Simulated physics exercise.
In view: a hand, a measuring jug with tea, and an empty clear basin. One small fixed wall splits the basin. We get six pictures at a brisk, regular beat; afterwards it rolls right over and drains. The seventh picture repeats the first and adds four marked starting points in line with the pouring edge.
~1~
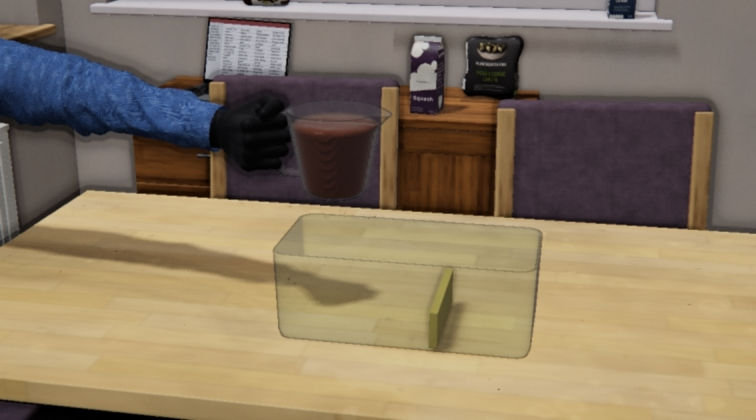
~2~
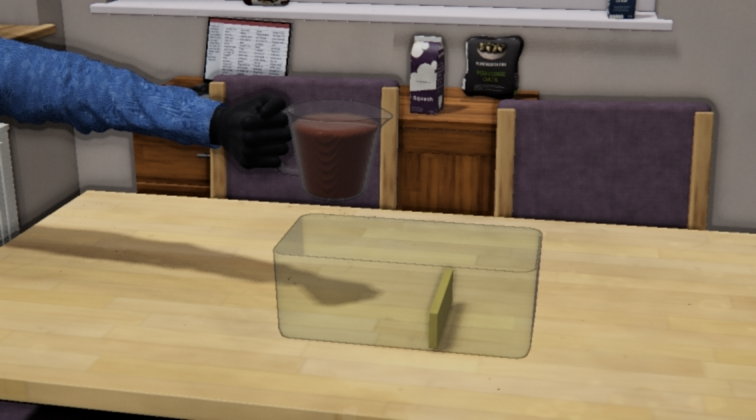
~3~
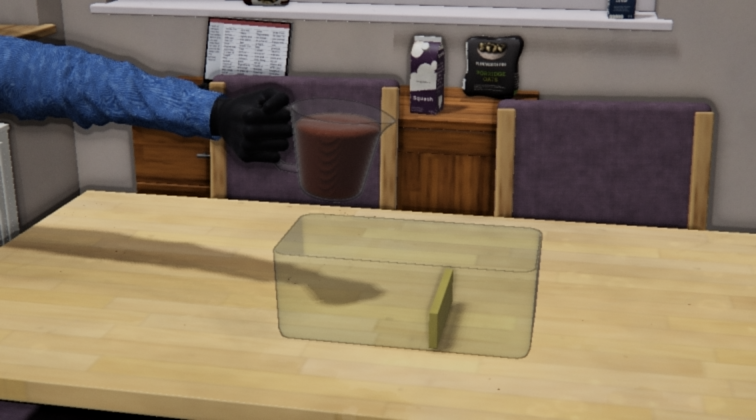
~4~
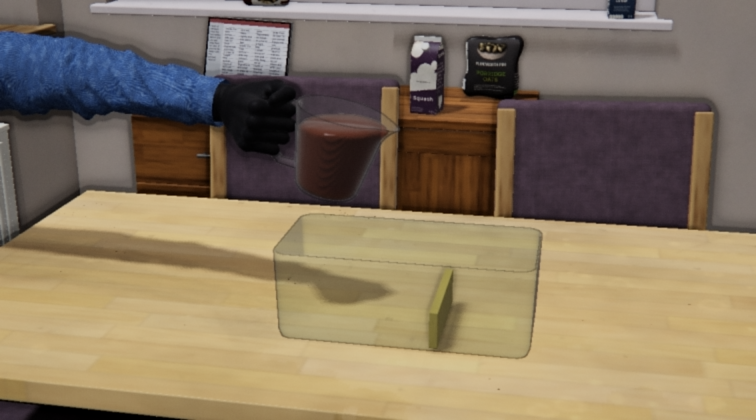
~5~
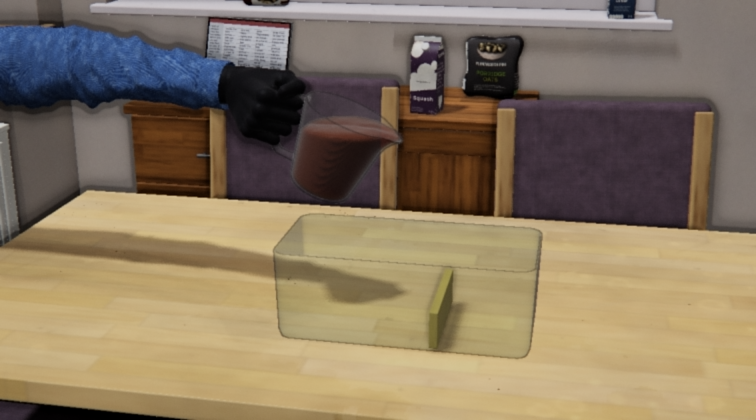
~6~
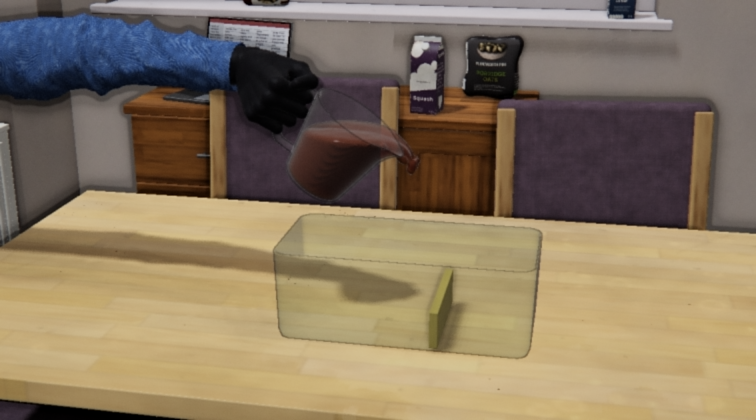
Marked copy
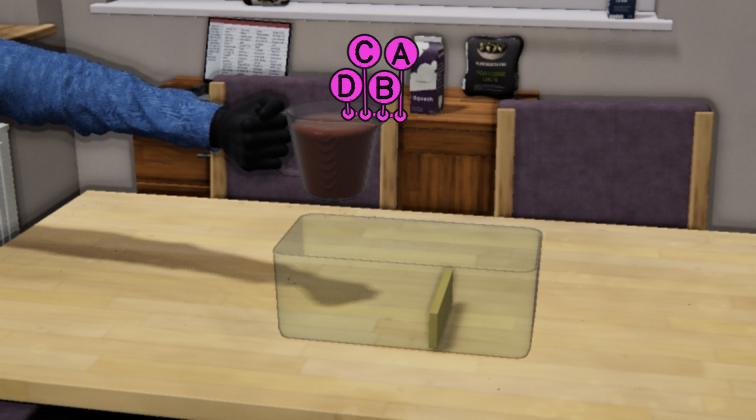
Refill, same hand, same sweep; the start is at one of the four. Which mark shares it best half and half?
Choose A.
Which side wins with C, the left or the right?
More ends on the left.
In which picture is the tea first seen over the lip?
Picture 5.
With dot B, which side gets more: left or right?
The left side.
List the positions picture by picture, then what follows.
Upright, lip at (390, 115); basin from (279, 334) to (530, 357); top of the wall at (442, 290); nothing has left yet.
Upright, lip at (391, 117); nothing has left yet.
Tipped about 6°, lip at (394, 121); nothing has left yet.
Tipped about 14°, lip at (398, 130); nothing has left yet.
Tipped about 24°, lip at (401, 141); tea is over the lip, down to (401, 141).
Tipped about 35°, lip at (403, 155); tea is over the lip, down to (412, 170).
On the marked copy, A at (400, 115); B at (382, 114); C at (365, 114); D at (348, 113).
Choosing A, about 52 % ends left of the wall and 48 % right of it.
Choosing B, about 80 % ends left of the wall and 18 % right of it.
Choosing C, about 95 % ends left of the wall and 4 % right of it.
Choosing D, about 95 % ends left of the wall and 4 % right of it.
